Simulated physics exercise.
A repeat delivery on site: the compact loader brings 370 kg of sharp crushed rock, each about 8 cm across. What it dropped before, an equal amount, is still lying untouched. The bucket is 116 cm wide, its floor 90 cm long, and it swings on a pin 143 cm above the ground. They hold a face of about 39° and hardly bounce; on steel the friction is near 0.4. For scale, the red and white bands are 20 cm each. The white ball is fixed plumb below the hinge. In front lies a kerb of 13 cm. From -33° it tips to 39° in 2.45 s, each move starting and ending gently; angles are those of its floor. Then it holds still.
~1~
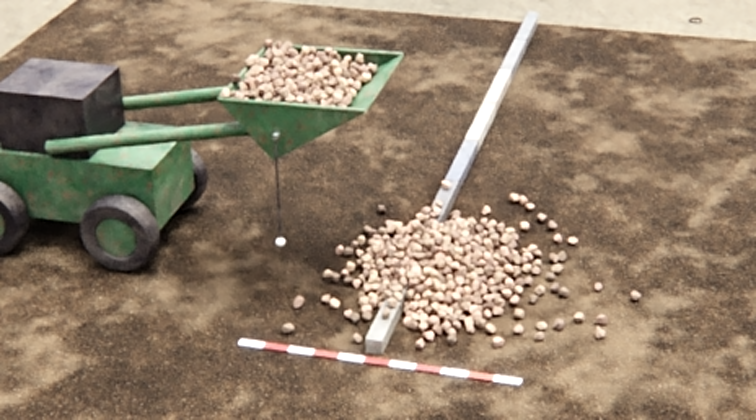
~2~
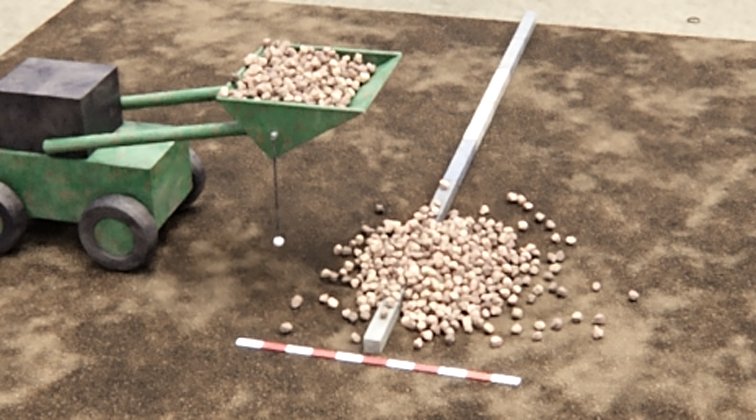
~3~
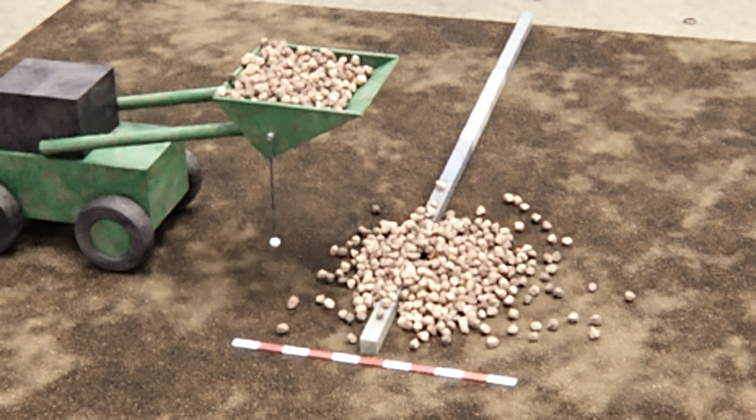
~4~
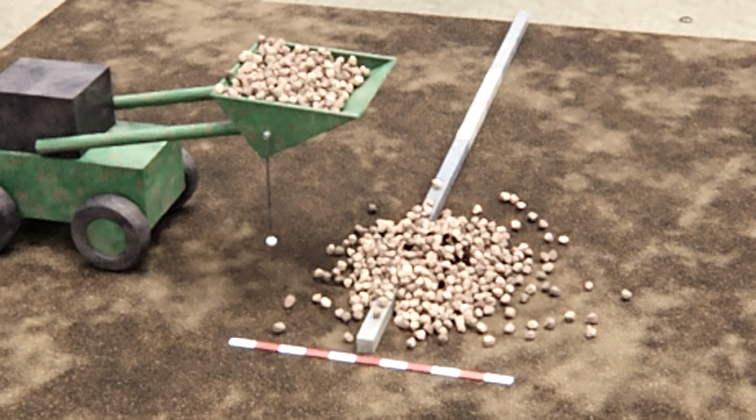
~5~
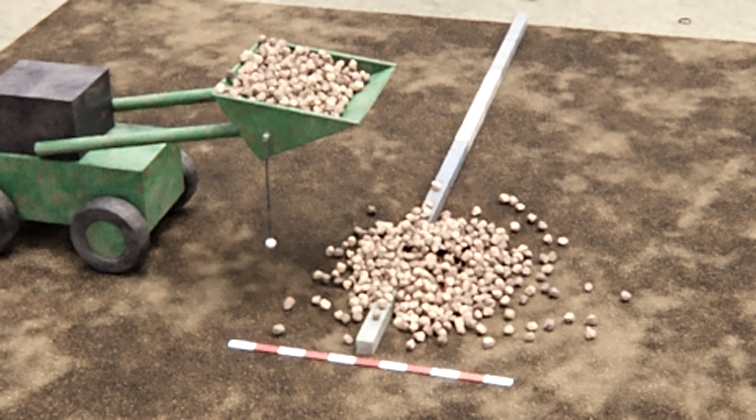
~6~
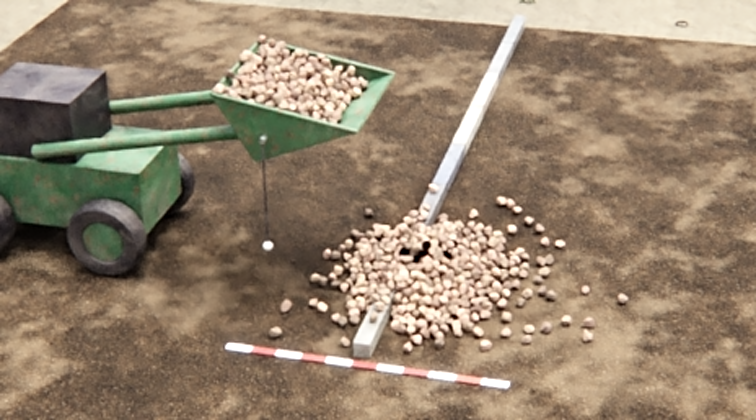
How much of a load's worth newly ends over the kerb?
About 35 per cent.
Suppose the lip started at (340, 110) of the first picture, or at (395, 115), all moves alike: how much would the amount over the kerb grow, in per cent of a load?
About 5 and 80 per cent.
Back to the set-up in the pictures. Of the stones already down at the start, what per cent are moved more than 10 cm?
About 0 per cent.
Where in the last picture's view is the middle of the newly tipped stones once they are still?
Near (388, 258).
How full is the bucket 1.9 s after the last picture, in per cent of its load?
Roughly 25 per cent is still inside.
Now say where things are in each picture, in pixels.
In the first picture, the bucket is at -33°, its lip at (365, 111); the top of the load is at (275, 58). The earlier load is highest near (433, 242), 25 cm above ground level, 29 % on this side of the kerb, 71 % over the kerb.
In the second picture, lip at (363, 112), floor tilted -32°, highest stones at (270, 57).
In the third picture, lip at (361, 115), floor tilted -31°, highest stones at (269, 55).
In the fourth picture, lip at (358, 117), floor tilted -29°, highest stones at (263, 54).
In the fifth picture, the bucket is at -26°, its lip at (359, 124); the top of the load is at (263, 52).
In the sixth picture, lip at (357, 132), floor tilted -22°, highest stones at (262, 52).
Then, 1.2 s after the last picture the floor is at 28°; in per cent of one load, 99 in the bucket, 29 on this side of the kerb, 71 over the kerb; the foremost stones are at (576, 303).
Then, 1.9 s after the last picture the floor is at 39°; in per cent of one load, 25 in the bucket, 95 on this side of the kerb, 80 over the kerb; the foremost stones are at (576, 303).
Then, 2.3 s after the last picture the floor is at 39°; in per cent of one load, 2 in the bucket, 98 on this side of the kerb, 100 over the kerb; the foremost stones are at (576, 303).
Then, 4.9 s after the last picture the floor is at 39°; in per cent of one load, 0 in the bucket, 94 on this side of the kerb, 106 over the kerb; the foremost stones are at (576, 303). Net gain over the kerb, 35.
